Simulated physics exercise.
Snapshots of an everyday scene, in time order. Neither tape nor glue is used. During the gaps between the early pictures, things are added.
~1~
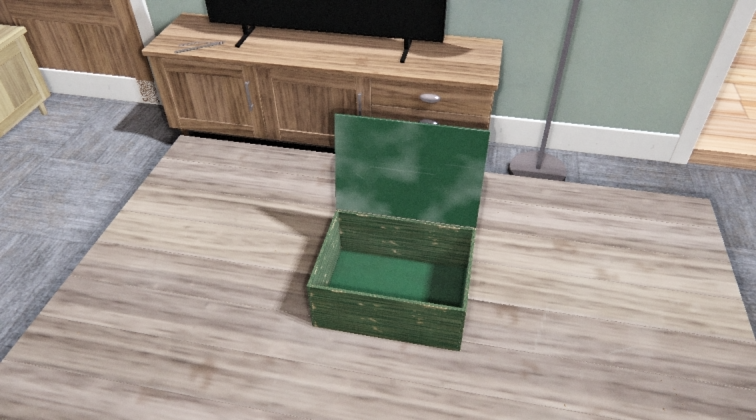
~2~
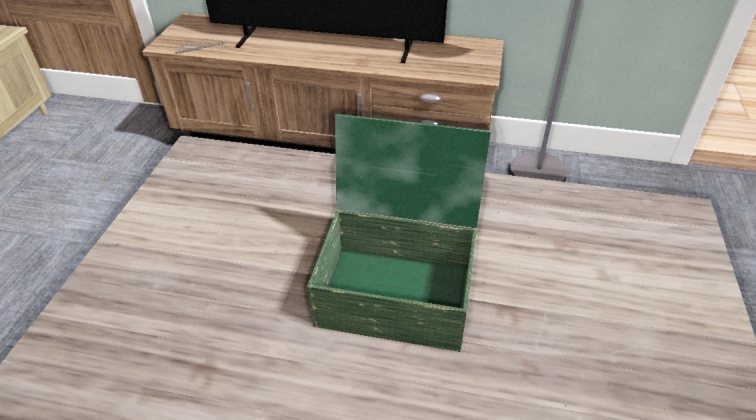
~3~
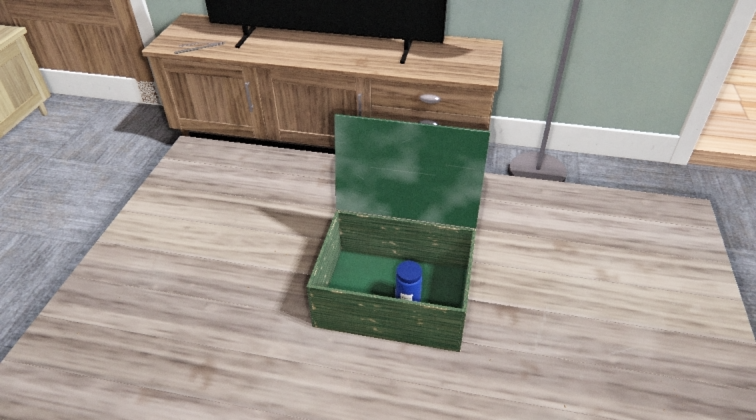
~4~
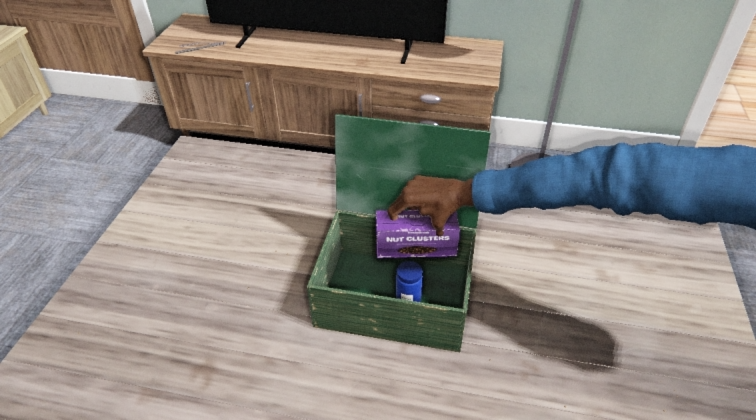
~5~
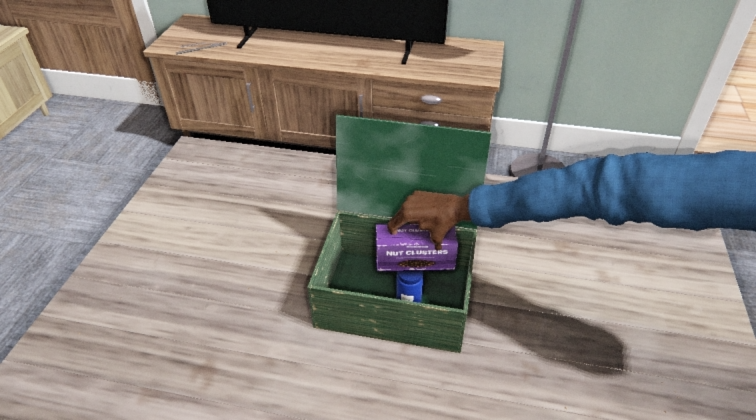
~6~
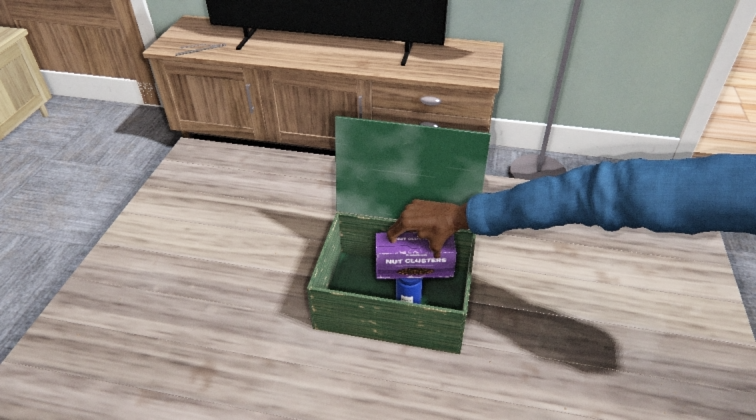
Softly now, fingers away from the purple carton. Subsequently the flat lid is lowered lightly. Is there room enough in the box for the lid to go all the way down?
The lid remains open.
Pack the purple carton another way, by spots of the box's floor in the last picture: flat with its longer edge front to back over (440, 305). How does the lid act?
Well, in that case it fits down fine.
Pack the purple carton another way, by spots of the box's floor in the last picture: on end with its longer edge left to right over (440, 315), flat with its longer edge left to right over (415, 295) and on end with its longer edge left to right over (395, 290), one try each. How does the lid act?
Try one: The lid remains open; try two: It comes all the way down; try three: It comes all the way down.
Then, 1.20 s on from there, lid starting down.
Then, 1.50 s on from there, lid 67° above the rim.
Then, 1.70 s on from there, lid 46° above the rim.
In the end, lid 34° above the rim; both unmoved. At the end, from the last picture's camera, purple carton near (415, 255).
